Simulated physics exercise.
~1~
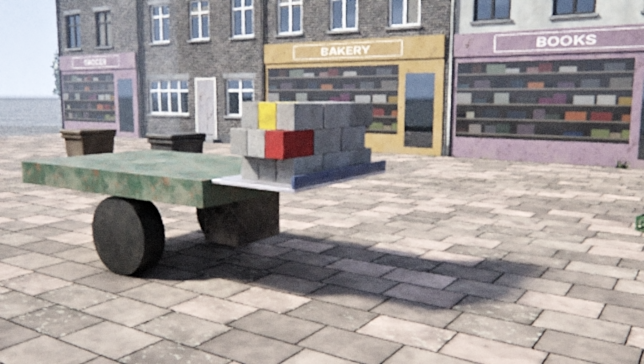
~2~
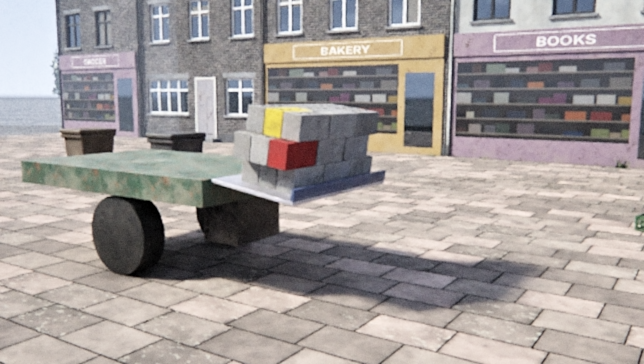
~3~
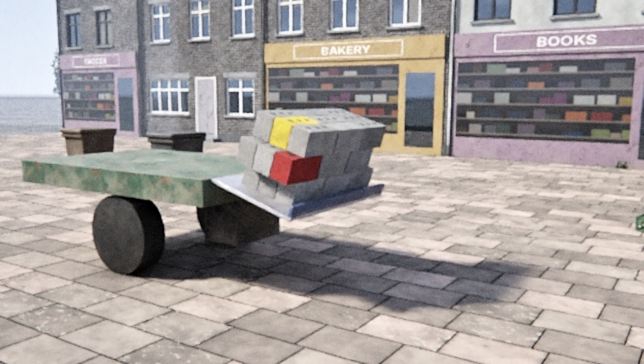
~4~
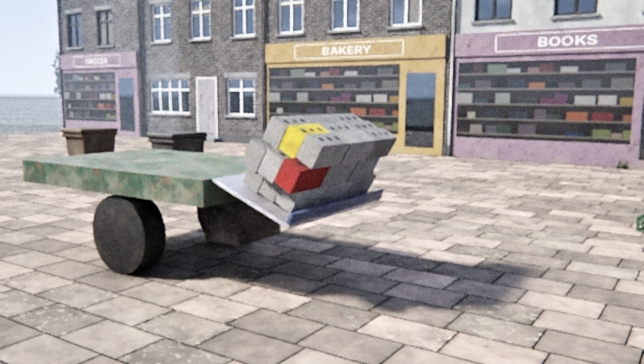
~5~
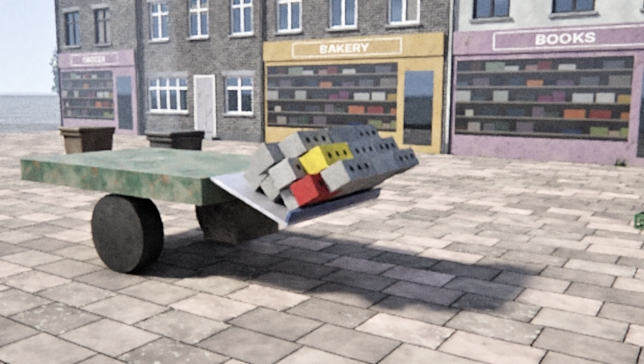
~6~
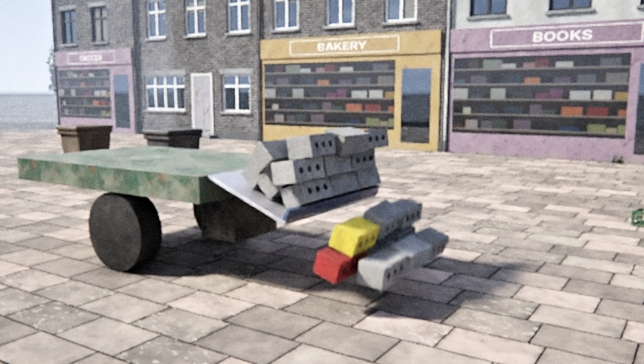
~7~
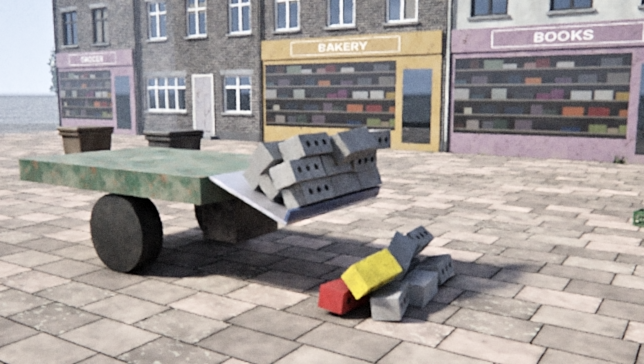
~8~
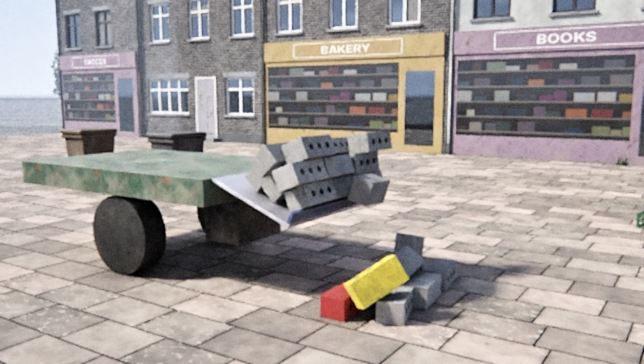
The clip opens on a paved square before a bakery and a bookshop, where a neat stack of grey blocks, one yellow and one red among them, sits on a flap at the right end of a green flatbed. The flap tilts down toward the right, and the stack leans and begins to slide. The blocks shift and tip over one another, then several, including the red and yellow ones, drop off the near side. They land in a small heap on the paving, the yellow block resting against the red, while most of the grey blocks stay jumbled on the sloping flap.
